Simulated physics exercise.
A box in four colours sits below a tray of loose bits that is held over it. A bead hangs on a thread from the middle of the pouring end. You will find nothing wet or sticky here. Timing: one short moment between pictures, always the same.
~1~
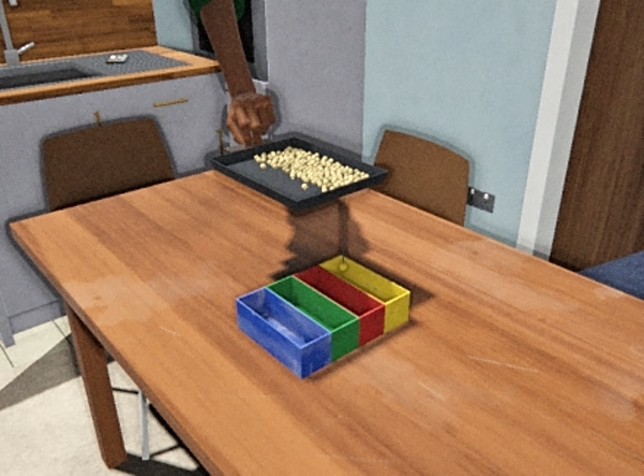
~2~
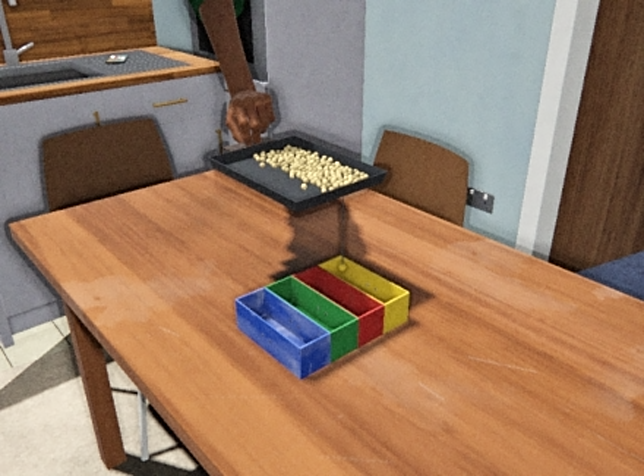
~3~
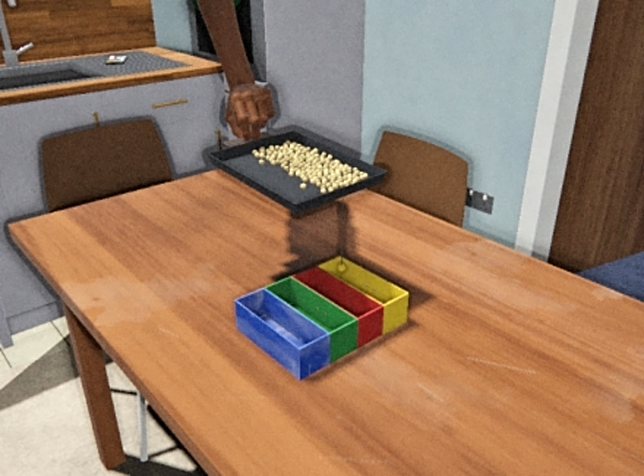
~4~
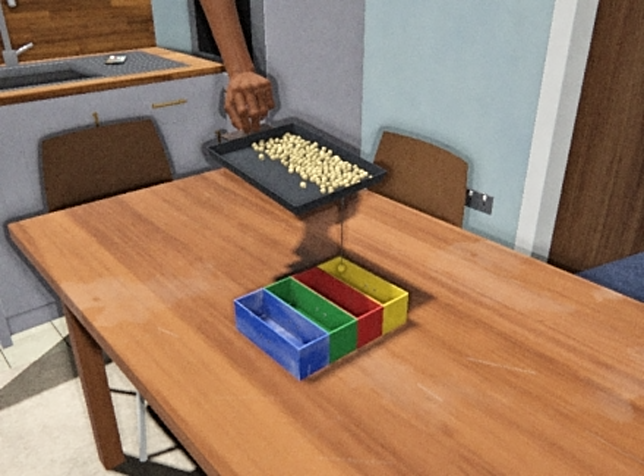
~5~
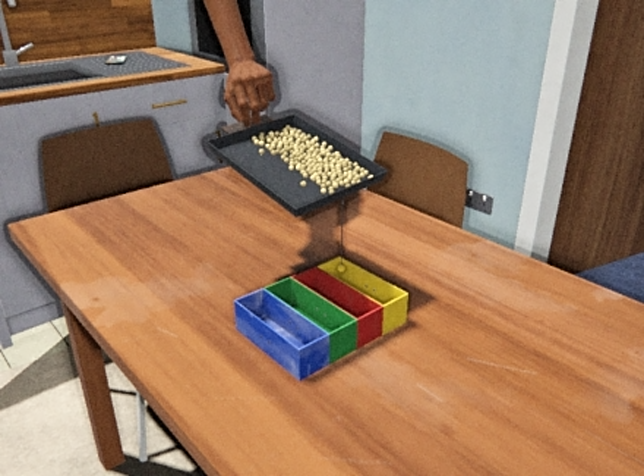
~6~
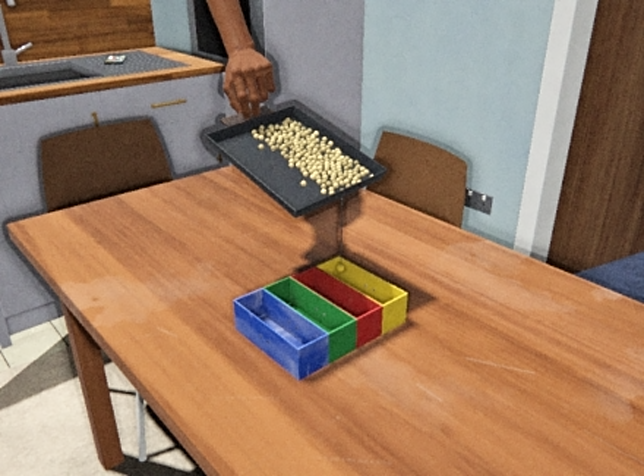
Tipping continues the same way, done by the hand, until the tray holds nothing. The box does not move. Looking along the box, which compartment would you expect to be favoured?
I would expect the green compartment to be favoured.
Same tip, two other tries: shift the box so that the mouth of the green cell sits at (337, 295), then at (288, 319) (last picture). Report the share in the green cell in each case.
About 30 and 10 per cent.
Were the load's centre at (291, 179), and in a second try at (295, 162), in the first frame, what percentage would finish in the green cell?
Roughly 70 per cent, then roughly 70 per cent.
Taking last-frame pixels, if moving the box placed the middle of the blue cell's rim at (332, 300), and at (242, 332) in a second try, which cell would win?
First place: Blue; second place: The red cell.
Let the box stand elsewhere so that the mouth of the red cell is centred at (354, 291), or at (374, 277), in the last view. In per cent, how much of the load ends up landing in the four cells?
Around 100 percent the first time, around 70 percent the second.
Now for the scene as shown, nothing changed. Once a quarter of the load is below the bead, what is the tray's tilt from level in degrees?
Near 90 degrees.
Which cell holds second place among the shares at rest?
That would be that red cell.
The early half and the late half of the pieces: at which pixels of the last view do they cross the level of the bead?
Around (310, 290) at first; around (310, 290) after that.
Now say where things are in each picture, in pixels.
The first picture shows corners of the pouring end at (298, 199) and (383, 171), level; middle of the load at (315, 167), soya beans; bead on its thread at (343, 267); blue cell at (316, 353); green cell at (345, 337); red cell at (372, 323); yellow cell at (397, 310).
The second picture shows corners of the pouring end at (297, 200) and (382, 171), level; middle of the load at (314, 167).
The third picture shows corners of the pouring end at (297, 202) and (382, 171), tipped barely, lowest at the left corner; middle of the load at (314, 165).
The fourth picture shows corners of the pouring end at (296, 204) and (382, 171), tipped a little, lowest at the left corner; middle of the load at (309, 161).
The fifth picture shows corners of the pouring end at (297, 206) and (383, 170), tipped a little, lowest at the left corner; middle of the load at (309, 157).
The sixth picture shows corners of the pouring end at (296, 207) and (382, 169), tipped clearly, lowest at the left corner; middle of the load at (310, 154); blue cell at (313, 354); green cell at (342, 339); red cell at (369, 324); yellow cell at (394, 311).
Soon after the last picture, tray tipped steeply; nearly all on the tray; a stray few in the green cell; a stray few in the blue cell; a stray few falling or outside the box.
A little later, tray tipped right over; about a third on the tray; about a quarter in the green cell; a small part in the red cell; a small part in the blue cell; a stray few in the yellow cell; about a third falling or outside the box.
Later still, tray tipped past a quarter turn; about two thirds in the green cell; about a quarter in the red cell; a small part in the blue cell; a stray few in the yellow cell; a stray few falling or outside the box.
At rest, tray tipped past a quarter turn; about two thirds in the green cell; about a quarter in the red cell; a small part in the blue cell; a stray few in the yellow cell; a stray few outside the box.
